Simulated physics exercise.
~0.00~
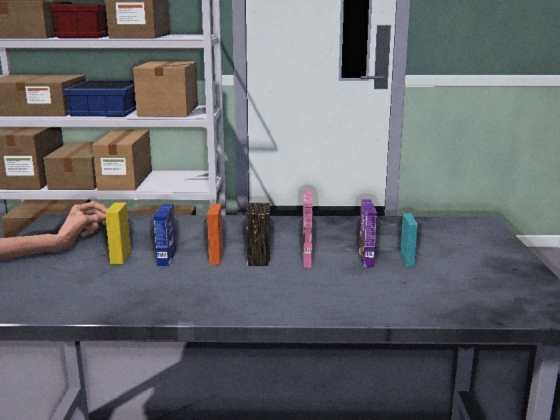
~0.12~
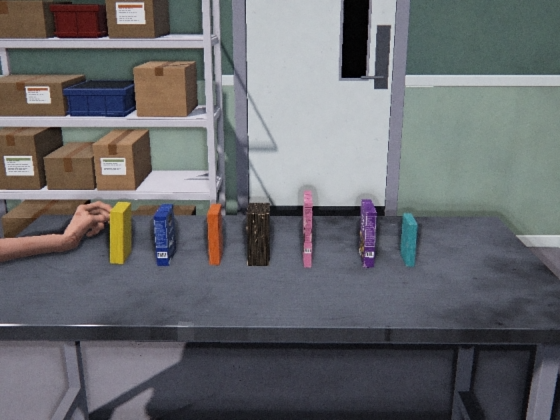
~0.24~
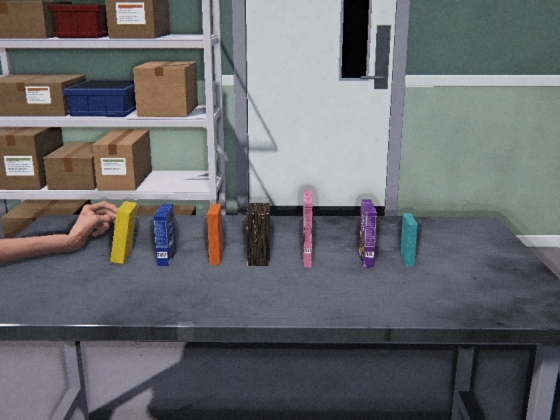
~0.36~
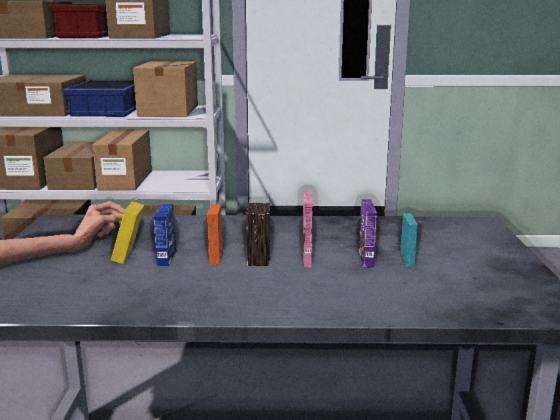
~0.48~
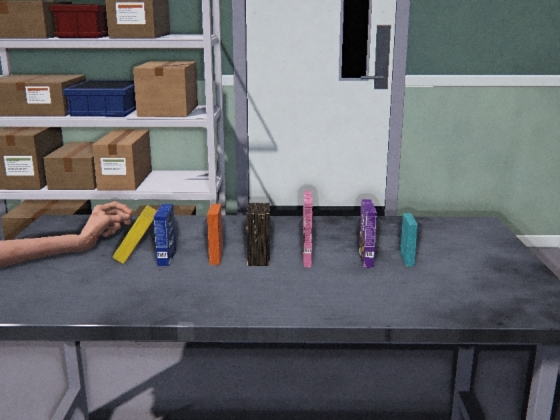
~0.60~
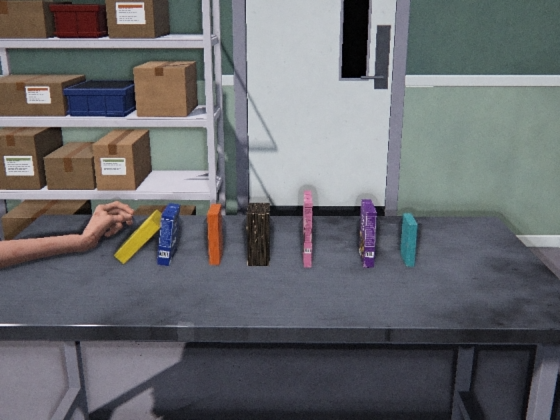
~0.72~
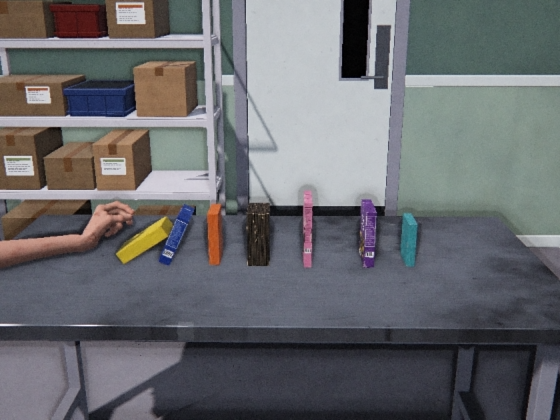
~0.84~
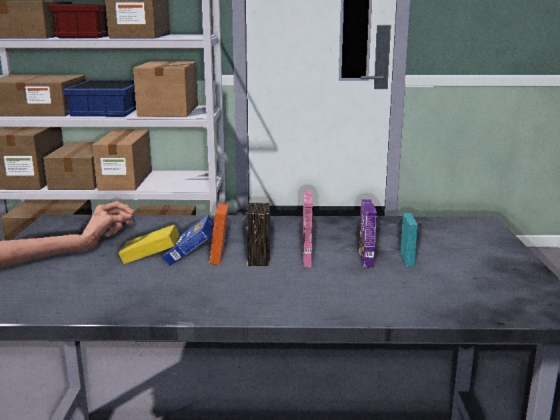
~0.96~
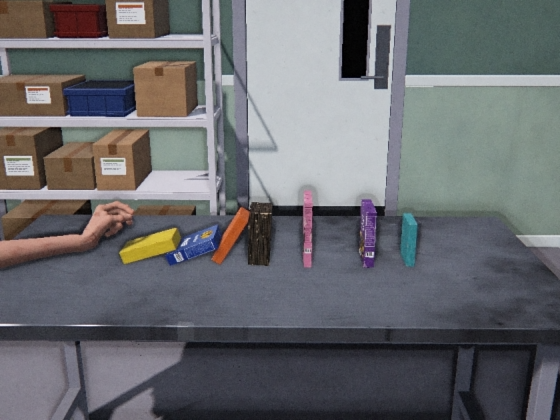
A hand tips the yellow block right, toppling the blue packet, which leaves the orange board leaning.
